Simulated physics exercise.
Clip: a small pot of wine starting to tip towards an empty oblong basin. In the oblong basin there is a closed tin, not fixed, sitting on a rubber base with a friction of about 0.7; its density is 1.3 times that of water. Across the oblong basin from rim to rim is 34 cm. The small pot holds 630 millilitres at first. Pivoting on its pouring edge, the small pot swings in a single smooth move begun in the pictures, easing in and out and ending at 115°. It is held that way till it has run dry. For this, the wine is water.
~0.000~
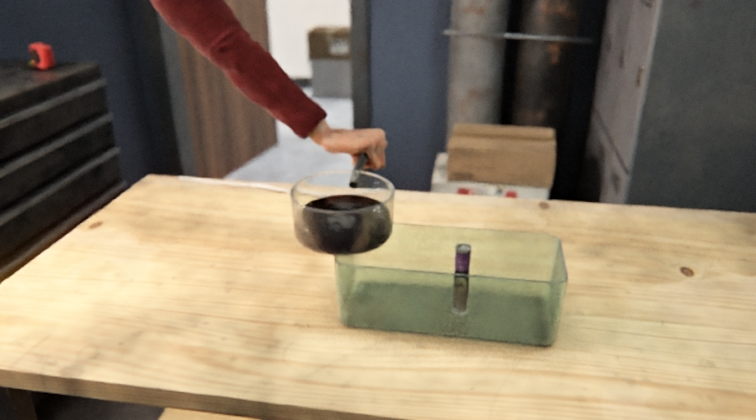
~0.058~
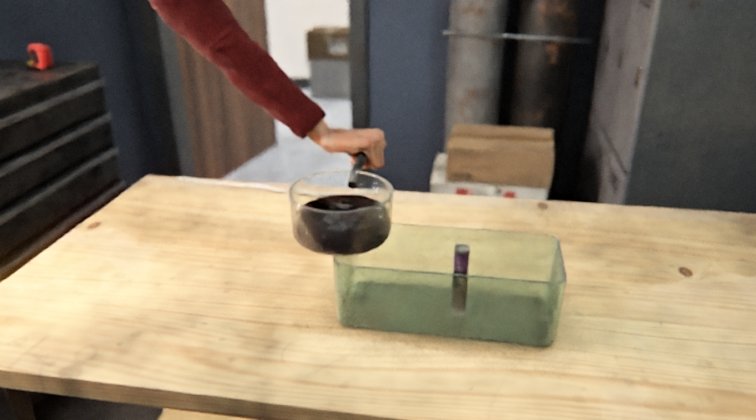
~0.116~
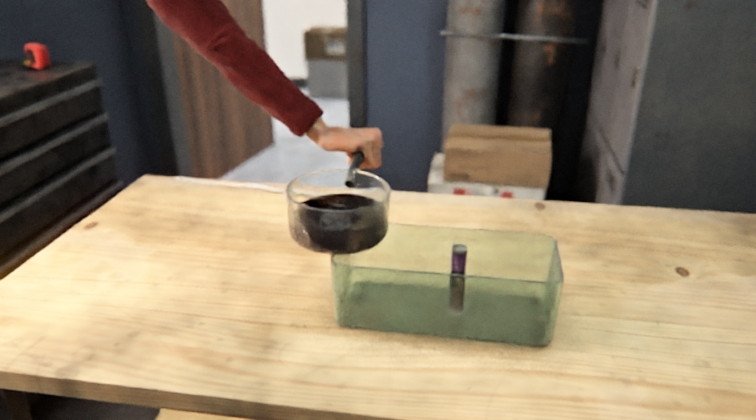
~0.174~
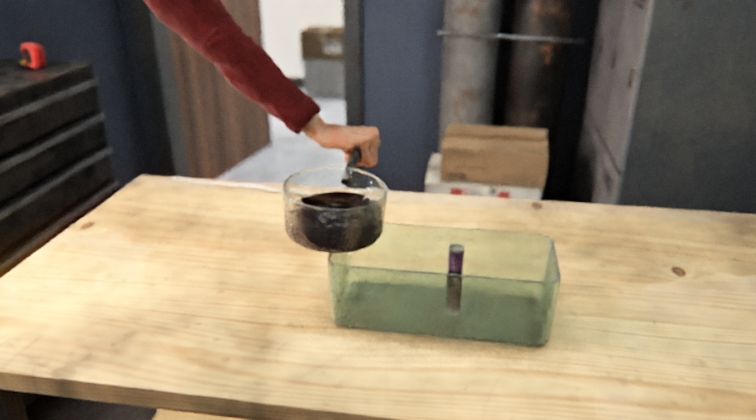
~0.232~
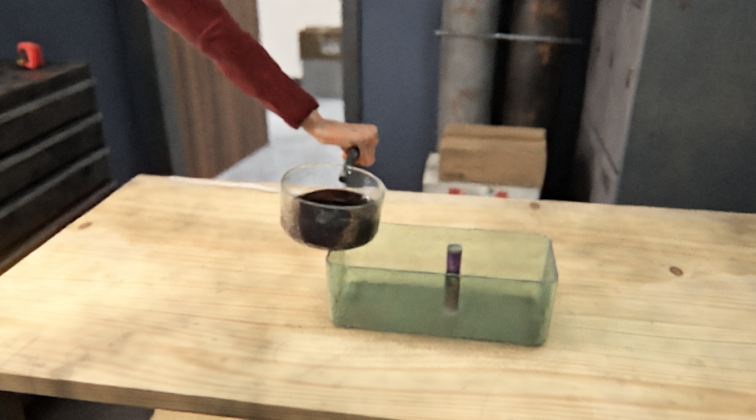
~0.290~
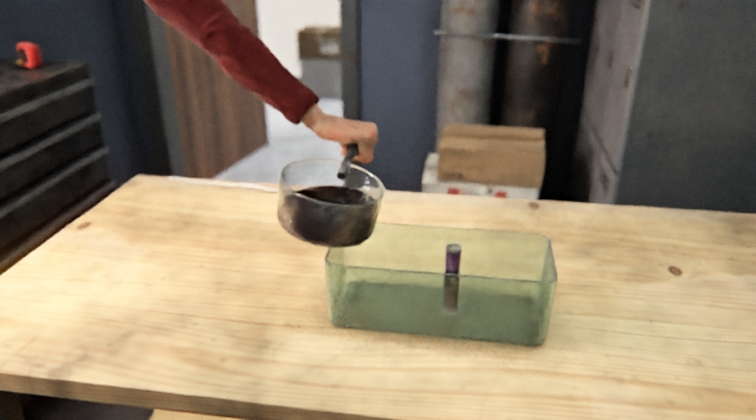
In the video, a hand in a red sleeve holds a clear pot of dark liquid above a greenish oblong basin containing a small upright container; the pot stays nearly level at first, then tilts slightly to the right.
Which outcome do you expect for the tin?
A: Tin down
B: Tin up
The answer is A.
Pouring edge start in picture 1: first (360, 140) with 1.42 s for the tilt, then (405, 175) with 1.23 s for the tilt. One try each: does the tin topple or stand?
The tin stays vertical the first time and overturns the second time.
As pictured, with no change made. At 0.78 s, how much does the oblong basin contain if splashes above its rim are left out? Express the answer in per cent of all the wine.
Near 4 in a hundred.
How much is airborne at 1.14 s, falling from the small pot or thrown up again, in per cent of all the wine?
Roughly 16 %.
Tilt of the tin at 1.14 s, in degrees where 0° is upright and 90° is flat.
Near 5 degrees.
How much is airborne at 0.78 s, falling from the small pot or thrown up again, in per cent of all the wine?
Around 26 percent.
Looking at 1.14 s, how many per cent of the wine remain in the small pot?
Remaining share: Approx. 10 %.
Then, 0.78 s in, the tilt is 66° and 70 per cent is still to pour; the tin stands where it began.
Then, 1.14 s in, the tilt is 104° and 11 per cent is still to pour; the tin leans 7°.
Then, 1.51 s in, the tilt is 115° and 0 per cent is still to pour; the tin lies on its side.
Then, 1.92 s in, the tilt is 115° and 0 per cent is still to pour; the tin lies on its side.
Finally, the tin lies on its side.
